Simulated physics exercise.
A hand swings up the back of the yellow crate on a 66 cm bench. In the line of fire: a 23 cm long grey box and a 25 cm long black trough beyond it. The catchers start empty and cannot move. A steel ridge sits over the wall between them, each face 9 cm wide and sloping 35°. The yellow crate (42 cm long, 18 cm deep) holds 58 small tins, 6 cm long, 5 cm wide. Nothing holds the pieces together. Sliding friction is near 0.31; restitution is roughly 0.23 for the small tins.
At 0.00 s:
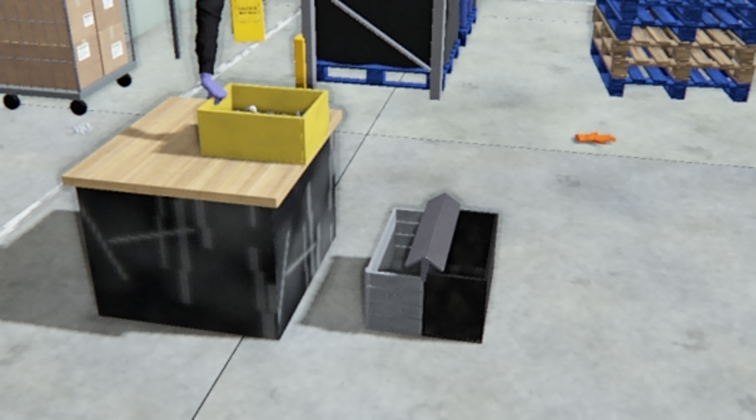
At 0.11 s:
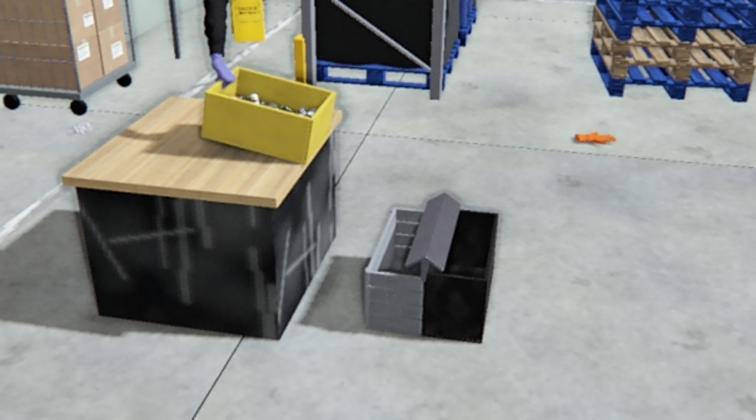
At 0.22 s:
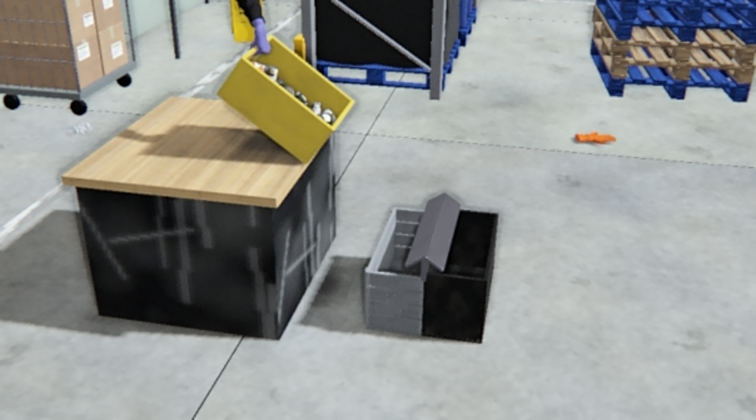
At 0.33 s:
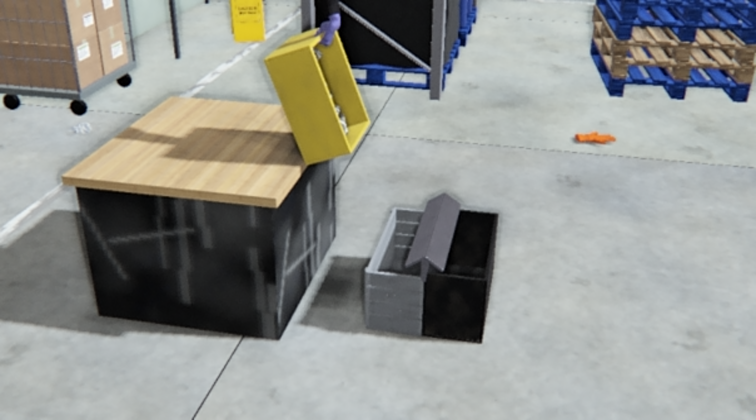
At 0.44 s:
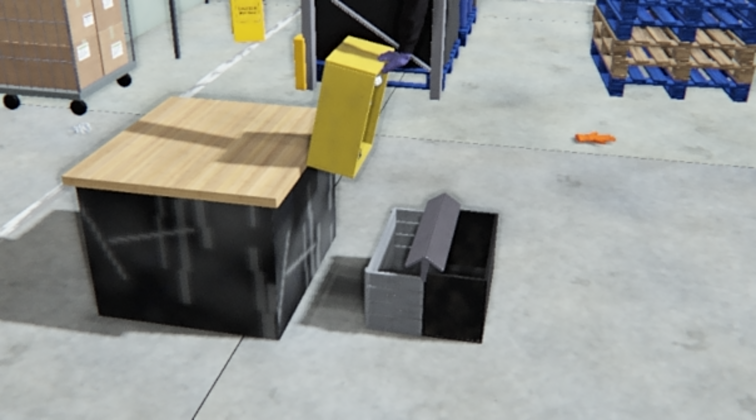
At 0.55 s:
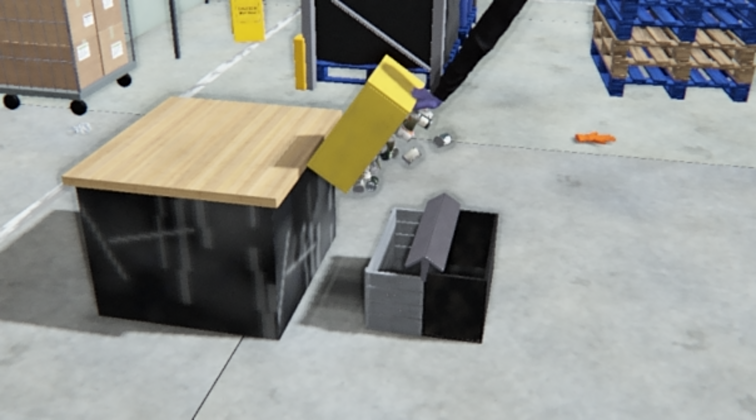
We see a gloved hand lift the back of a yellow crate on a wooden-topped bench, tilting it rightward over the edge until it turns past upright and small tins tumble out above a grey box and black trough.
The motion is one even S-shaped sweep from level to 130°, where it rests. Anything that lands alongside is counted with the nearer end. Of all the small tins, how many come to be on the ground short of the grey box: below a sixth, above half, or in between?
In the end under a sixth of them are on the ground short of the grey box.
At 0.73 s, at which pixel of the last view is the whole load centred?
Near (415, 224).
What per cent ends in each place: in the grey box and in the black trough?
Roughly 55 and 15 per cent.
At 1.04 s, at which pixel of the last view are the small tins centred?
Around (423, 285).
After 0.63 s, tilt 130°; 11 still in the yellow crate and 47 in the air.
After 0.73 s, tilt 130°; 3 still in the yellow crate, 13 in the grey box, 5 in the black trough and 37 in the air.
After 0.86 s, tilt 130°; 23 in the grey box, 10 in the black trough, 6 on the ground beyond the black trough and 19 in the air.
When it is over (at 1.04 s), 33 in the grey box, 10 in the black trough and 15 on the ground beyond the black trough. Asked share, 0 of 58, 0 per cent.
